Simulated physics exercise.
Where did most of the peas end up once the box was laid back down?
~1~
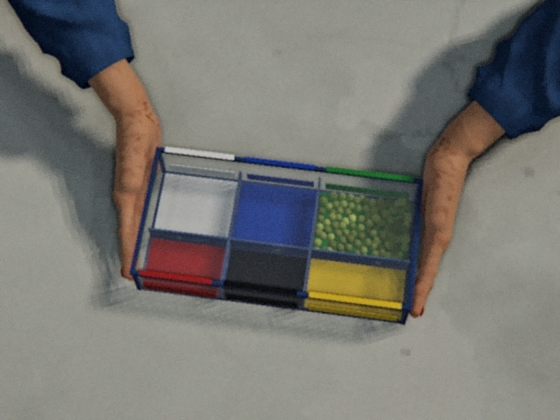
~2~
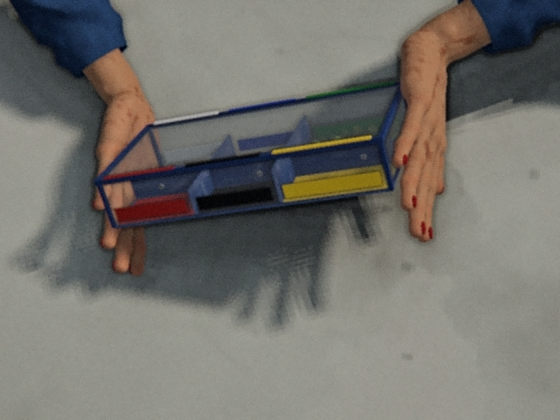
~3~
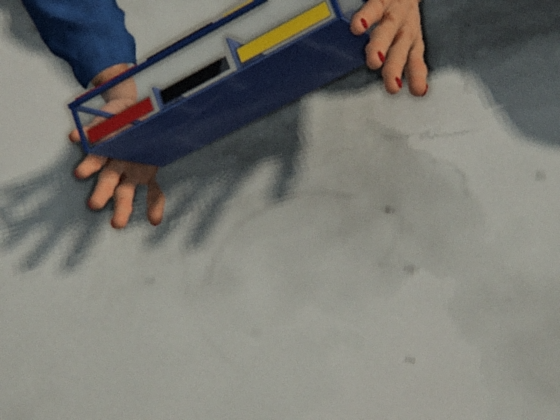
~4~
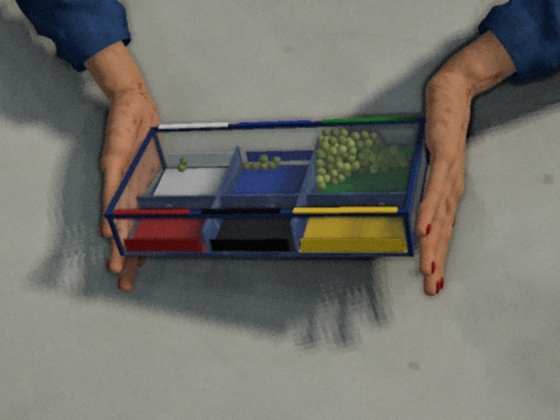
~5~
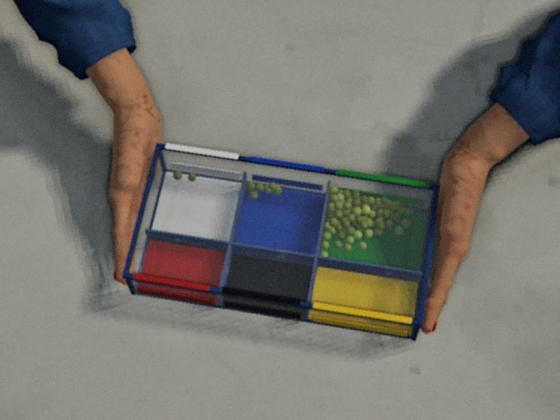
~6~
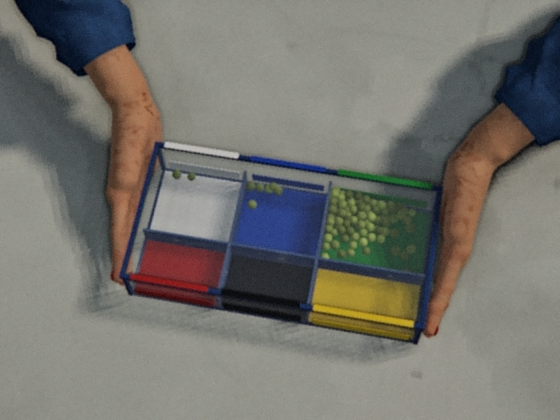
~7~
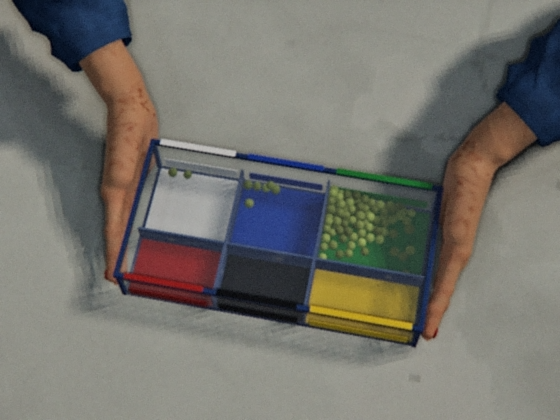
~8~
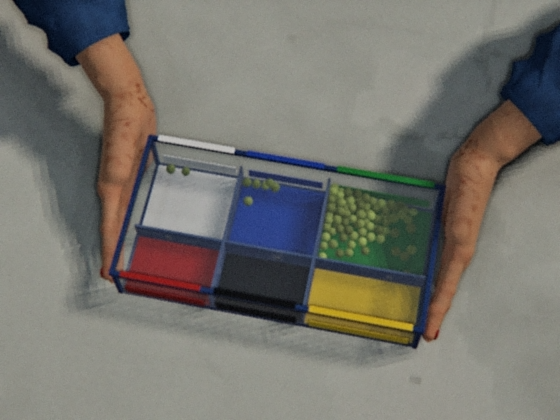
Most of them came to rest in the green compartment. Only a few ended up in the blue and white ones, and the red, black and yellow ones stayed empty.
